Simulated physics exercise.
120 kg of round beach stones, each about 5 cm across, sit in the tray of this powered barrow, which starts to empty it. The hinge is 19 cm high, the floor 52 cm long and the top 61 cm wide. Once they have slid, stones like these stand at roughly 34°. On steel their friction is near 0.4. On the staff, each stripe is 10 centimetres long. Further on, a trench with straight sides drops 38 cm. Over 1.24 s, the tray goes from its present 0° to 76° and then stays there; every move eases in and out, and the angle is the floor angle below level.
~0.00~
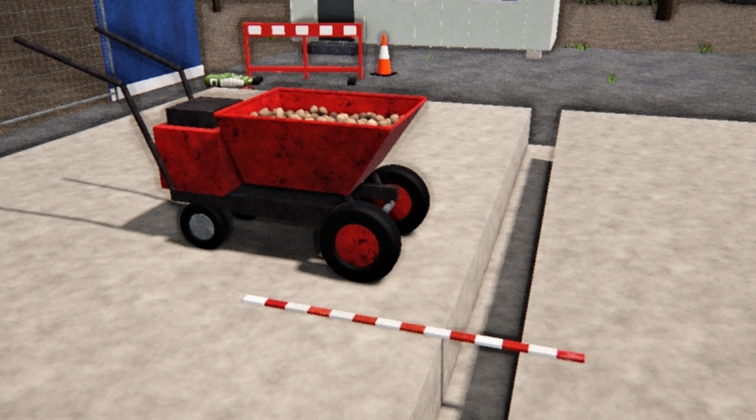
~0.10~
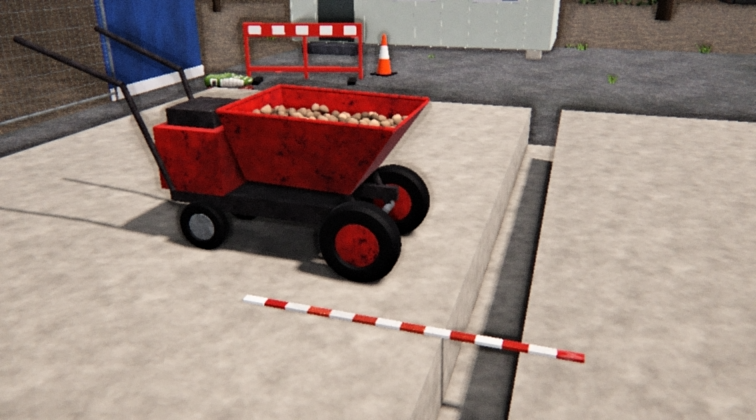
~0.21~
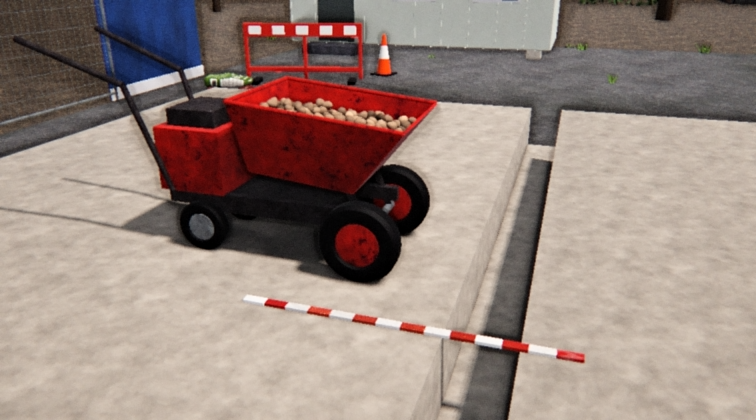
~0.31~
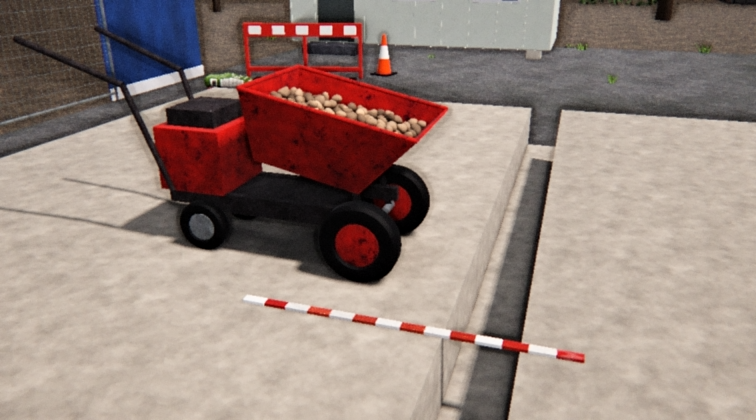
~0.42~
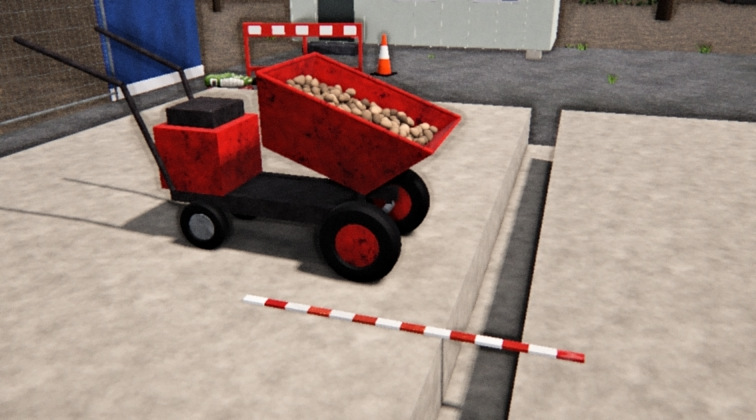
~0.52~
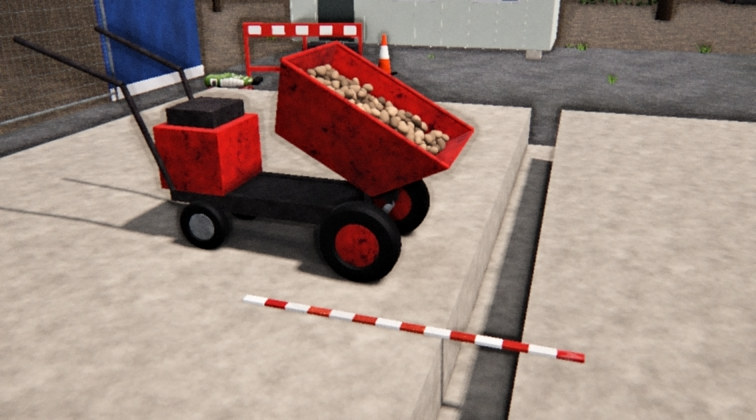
In a paved yard beside a narrow trench, a red powered barrow stands still with its tray level, loaded with rounded brown stones. The tray starts to tilt toward the right, its back edge lifting off the black chassis. It steepens steadily, with the stones still inside as its front lip dips.
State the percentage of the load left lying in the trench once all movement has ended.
The share left there is about 53 per cent.
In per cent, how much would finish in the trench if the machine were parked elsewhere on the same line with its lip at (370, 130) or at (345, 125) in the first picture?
Some 75 and some 95 per cent, in that order.
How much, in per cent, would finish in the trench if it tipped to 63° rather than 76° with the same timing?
About 50 per cent would end up in the trench.
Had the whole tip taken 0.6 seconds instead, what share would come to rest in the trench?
With that change, it comes to around 35 per cent.
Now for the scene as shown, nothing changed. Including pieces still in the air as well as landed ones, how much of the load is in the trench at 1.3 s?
By that point it's something like 20 in a hundred.
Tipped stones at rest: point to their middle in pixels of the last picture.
The tipped stones centre close to (524, 318).
After 0.9 s the floor is at 64°; 100 % in the tray; the foremost stones are at (493, 216).
After 1.3 s the floor is at 76°; 50 % in the tray, 21 % in the trench, 29 % past the trench; the foremost stones are at (626, 293).
After 1.7 s the floor is at 76°; 17 % in the tray, 37 % in the trench, 46 % past the trench; the foremost stones are at (743, 304).
After 3.6 s the floor is at 76°; 0 % in the tray, 53 % in the trench, 47 % past the trench; the foremost stones are past the picture's edge.
